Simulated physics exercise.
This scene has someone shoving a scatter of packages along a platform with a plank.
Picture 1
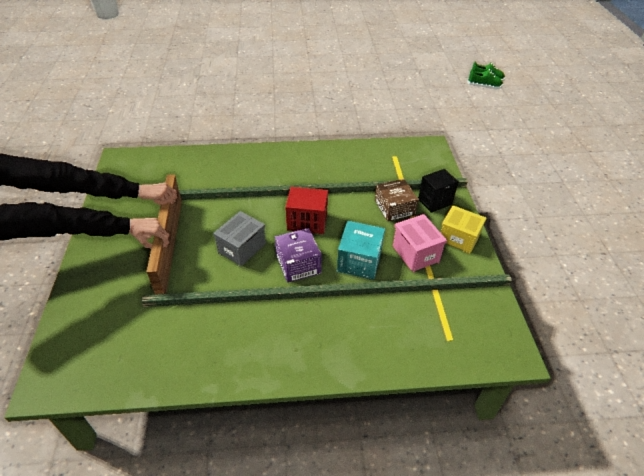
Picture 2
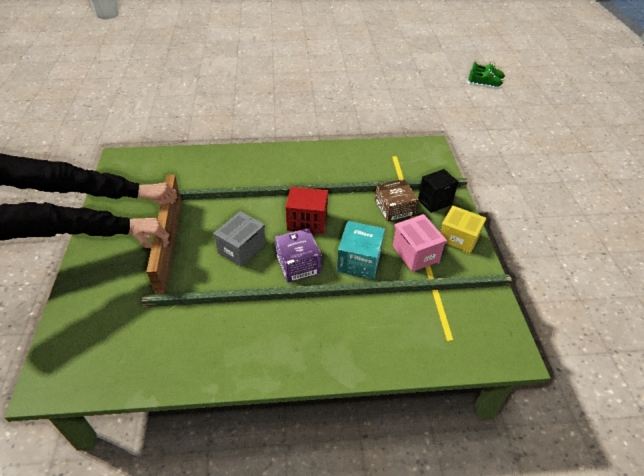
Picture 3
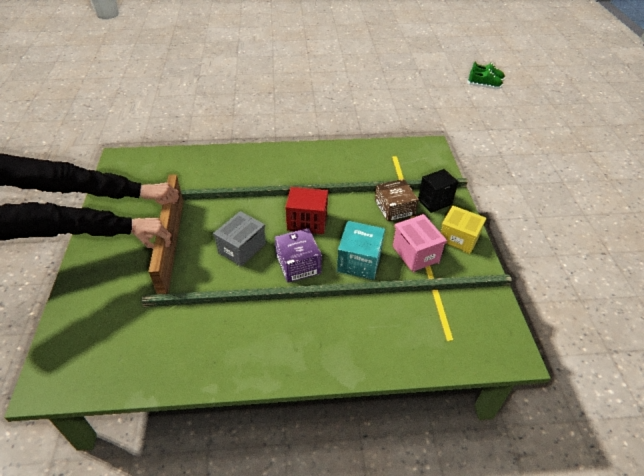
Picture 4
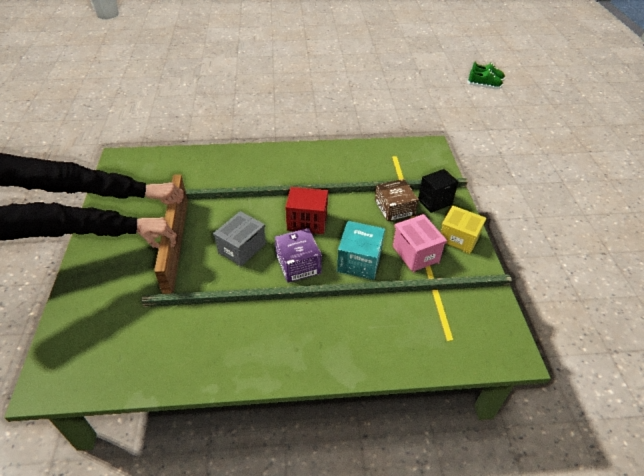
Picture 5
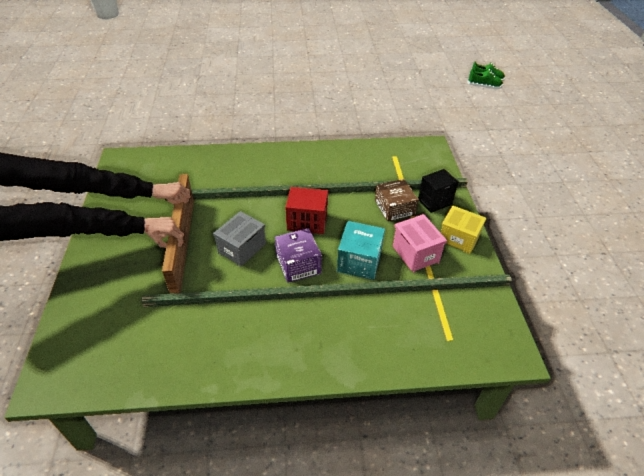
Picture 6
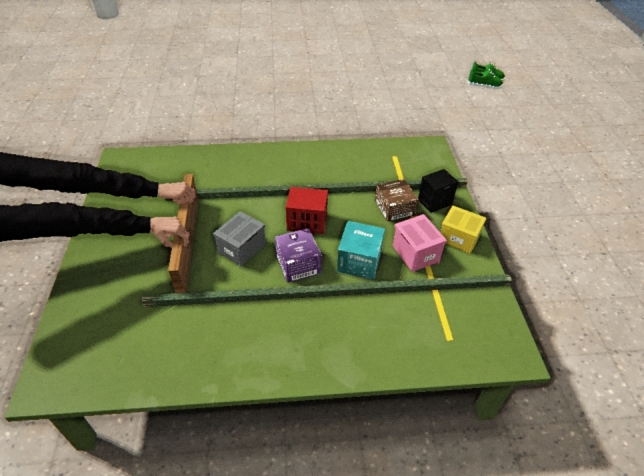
A wooden plank, held by two hands in dark sleeves, starts near the left end of a green table and slides slightly right between two rails. It edges closer to the gray box, while the red, purple, teal, pink, brown, black and yellow boxes all stay still.
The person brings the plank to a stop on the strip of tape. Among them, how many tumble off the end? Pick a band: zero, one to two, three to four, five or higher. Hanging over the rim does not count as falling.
Band: Three to four.
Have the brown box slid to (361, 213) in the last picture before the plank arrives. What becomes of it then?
Started there, the object is not lost.
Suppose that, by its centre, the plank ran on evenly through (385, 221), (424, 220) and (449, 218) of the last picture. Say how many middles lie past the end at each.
Taking the three positions in turn, the counts come to 1, 3 and 5.
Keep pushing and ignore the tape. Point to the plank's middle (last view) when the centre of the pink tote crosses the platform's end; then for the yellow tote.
I reckon its middle sits around (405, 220) and then around (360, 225).
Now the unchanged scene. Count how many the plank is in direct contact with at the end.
All in all, 3.
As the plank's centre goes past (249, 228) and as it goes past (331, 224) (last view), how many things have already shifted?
First 2, then 6.
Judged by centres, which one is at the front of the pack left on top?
The turquoise box, it is.
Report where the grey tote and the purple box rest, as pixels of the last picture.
About (434, 219), and the other about (455, 253).
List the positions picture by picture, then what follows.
The first picture shows yellow tote (462, 230); black crate (438, 191); pink tote (418, 244); plank (166, 232); tape (418, 233).
The second picture shows black crate (438, 191); plank (166, 232).
The third picture shows pink tote (418, 244); red crate (307, 211).
The fourth picture shows yellow tote (462, 230); brown box (396, 200).
The fifth picture shows black crate (438, 191); purple box (298, 255).
The sixth picture shows yellow tote (462, 230); black crate (438, 191); pink tote (418, 244); plank (185, 231); tape (418, 233).
Soon after, none off yet; yellow tote at rest near (462, 230); black crate at rest near (438, 191); pink tote at rest near (418, 244).
In the end, the number that fall off is three or four; gone, pink tote, black crate and yellow tote.
